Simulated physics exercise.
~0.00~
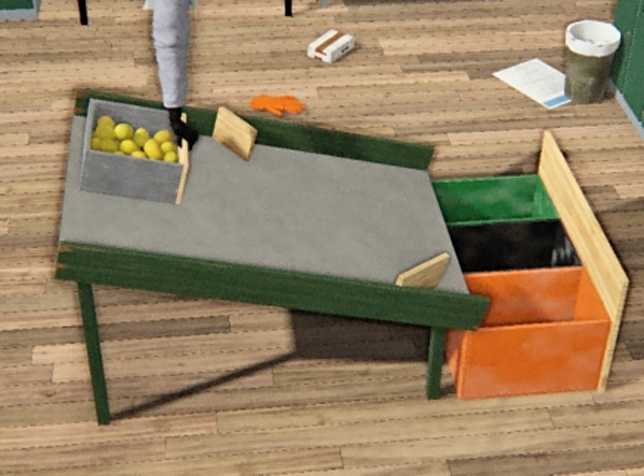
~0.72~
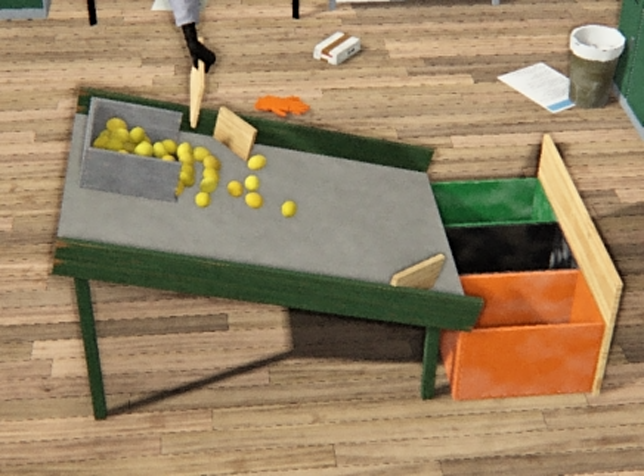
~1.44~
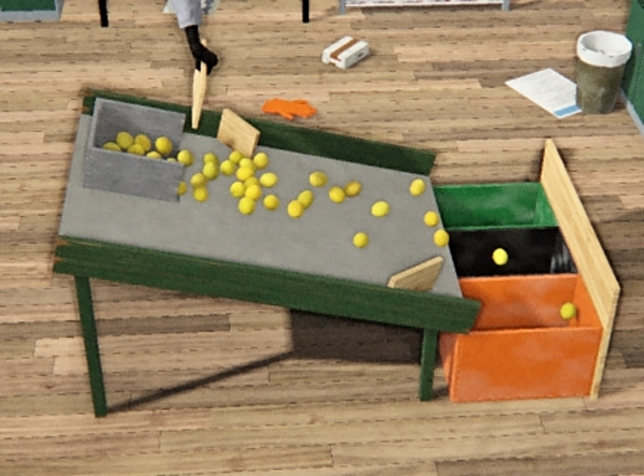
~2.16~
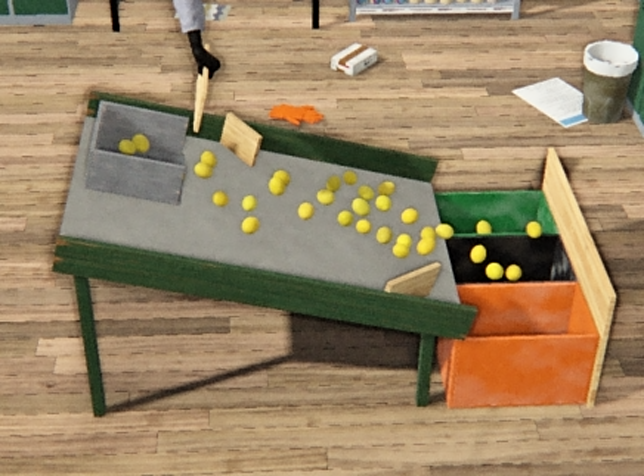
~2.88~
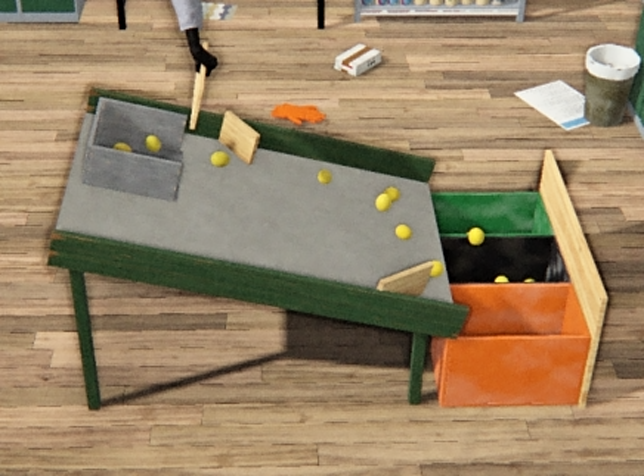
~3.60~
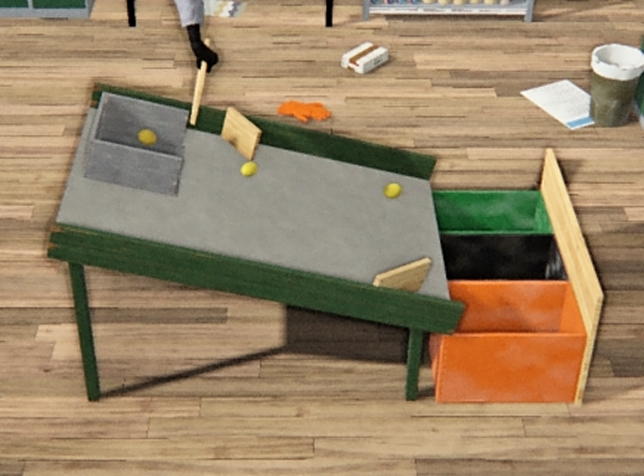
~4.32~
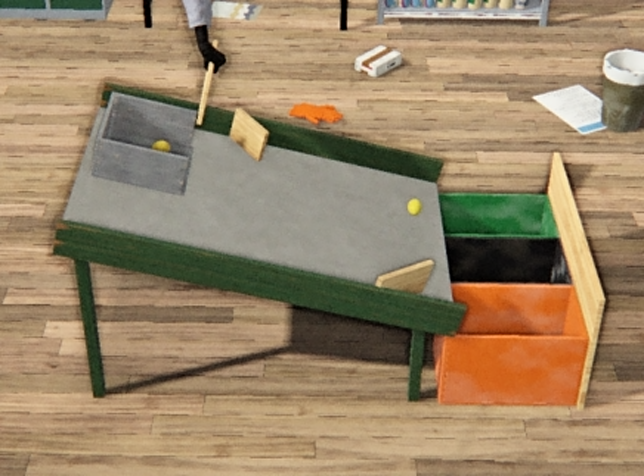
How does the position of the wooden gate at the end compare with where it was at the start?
At the start the gate stands across the right side of the grey pen, holding the lemons in. By the end it is raised well clear of the pen, held up by the black-gloved hand near the table's back edge.
